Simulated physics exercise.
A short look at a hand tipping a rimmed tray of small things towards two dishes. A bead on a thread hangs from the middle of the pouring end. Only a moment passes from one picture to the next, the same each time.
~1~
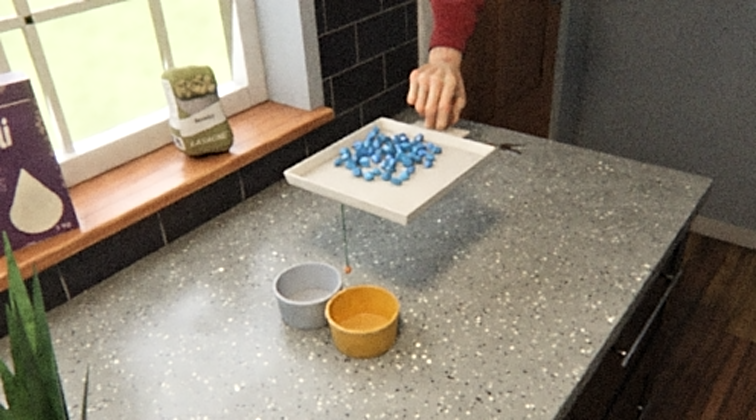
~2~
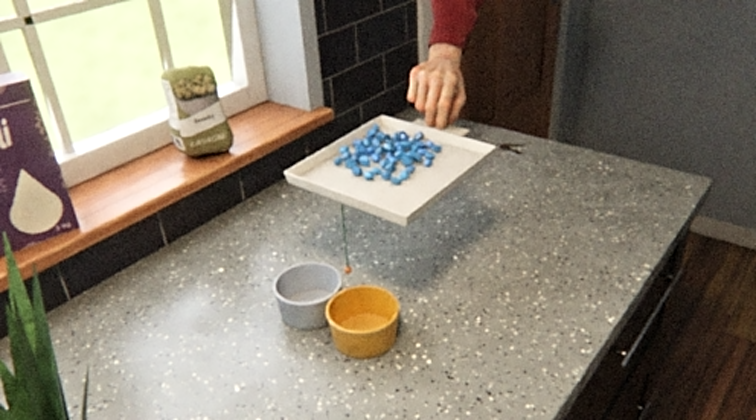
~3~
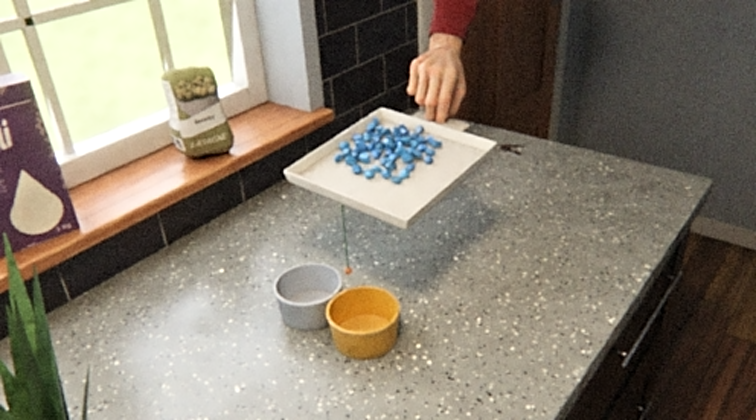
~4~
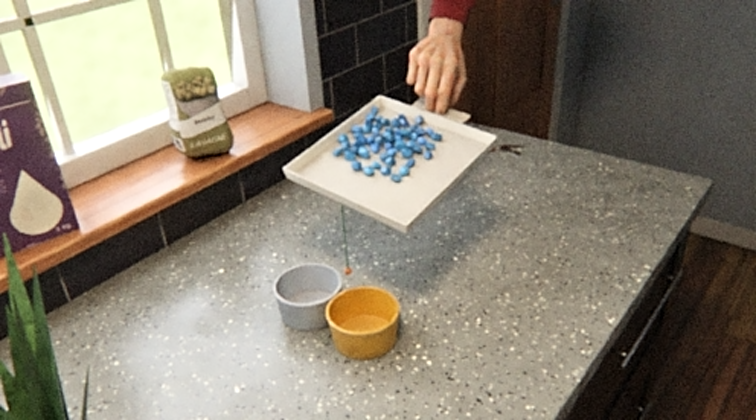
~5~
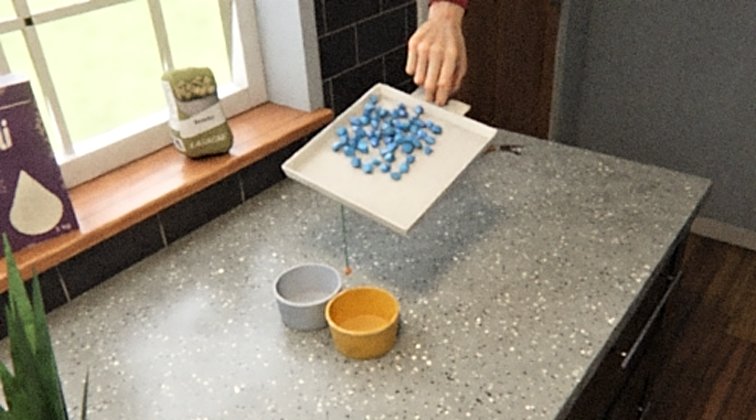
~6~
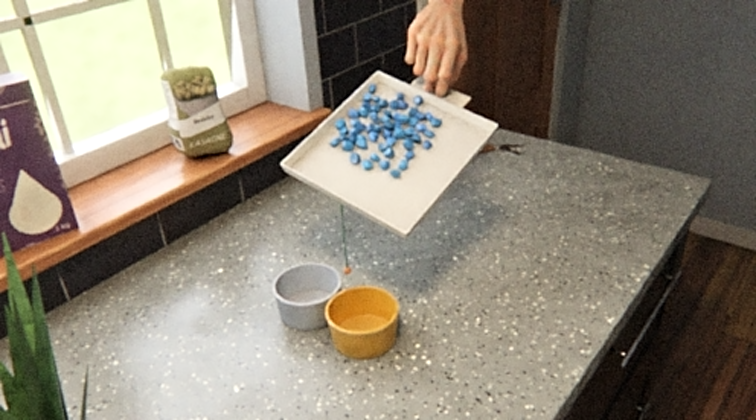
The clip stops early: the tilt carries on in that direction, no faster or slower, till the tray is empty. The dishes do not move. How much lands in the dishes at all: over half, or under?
Together they catch under half.
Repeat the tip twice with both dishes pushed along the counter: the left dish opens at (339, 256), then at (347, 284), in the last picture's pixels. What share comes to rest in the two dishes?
Roughly 20 per cent, and 70 per cent.
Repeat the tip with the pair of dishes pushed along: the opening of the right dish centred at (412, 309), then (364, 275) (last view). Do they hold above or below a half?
The first try: Most of it. The second: Below a half.
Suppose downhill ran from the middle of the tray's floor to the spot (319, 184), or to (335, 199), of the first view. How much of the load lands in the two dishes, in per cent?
Near 10 % and 60 %.
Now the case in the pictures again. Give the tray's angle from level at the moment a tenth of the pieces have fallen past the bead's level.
At some 75 degrees.
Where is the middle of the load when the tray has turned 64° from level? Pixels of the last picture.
Around (388, 218).
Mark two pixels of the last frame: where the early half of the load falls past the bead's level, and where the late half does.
Around (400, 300) and then (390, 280).
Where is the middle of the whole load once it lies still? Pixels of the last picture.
At about (391, 338).
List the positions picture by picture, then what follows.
The first picture shows corners of the pouring end (288, 172) and (405, 213), level; middle of the load (391, 152), aquarium stones; left dish (286, 311); right dish (341, 339); bead on its thread (348, 270).
The second picture shows corners of the pouring end (287, 172) and (405, 215), level; middle of the load (391, 151).
The third picture shows corners of the pouring end (287, 171) and (406, 218), tipped barely, lowest at the right corner; middle of the load (391, 147).
The fourth picture shows corners of the pouring end (286, 168) and (406, 223), tipped a little, lowest at the right corner; middle of the load (391, 140).
The fifth picture shows corners of the pouring end (285, 166) and (406, 227), tipped clearly, lowest at the right corner; middle of the load (390, 133).
The sixth picture shows corners of the pouring end (284, 163) and (405, 231), tipped clearly, lowest at the right corner; middle of the load (389, 126); left dish (286, 312); right dish (341, 340).
Just after the last frame, tray tipped steeply; the larger part on the tray; about a tenth in the air.
A moment on, tray tipped past a quarter turn; roughly a quarter on the tray; roughly a quarter in the right dish; roughly half outside both; about a tenth in the air.
Further on, tray tipped past a quarter turn; roughly a third in the right dish; roughly two thirds outside both.
When it is over, tray tipped past a quarter turn; roughly a third in the right dish; not one in the left dish; roughly two thirds outside both.
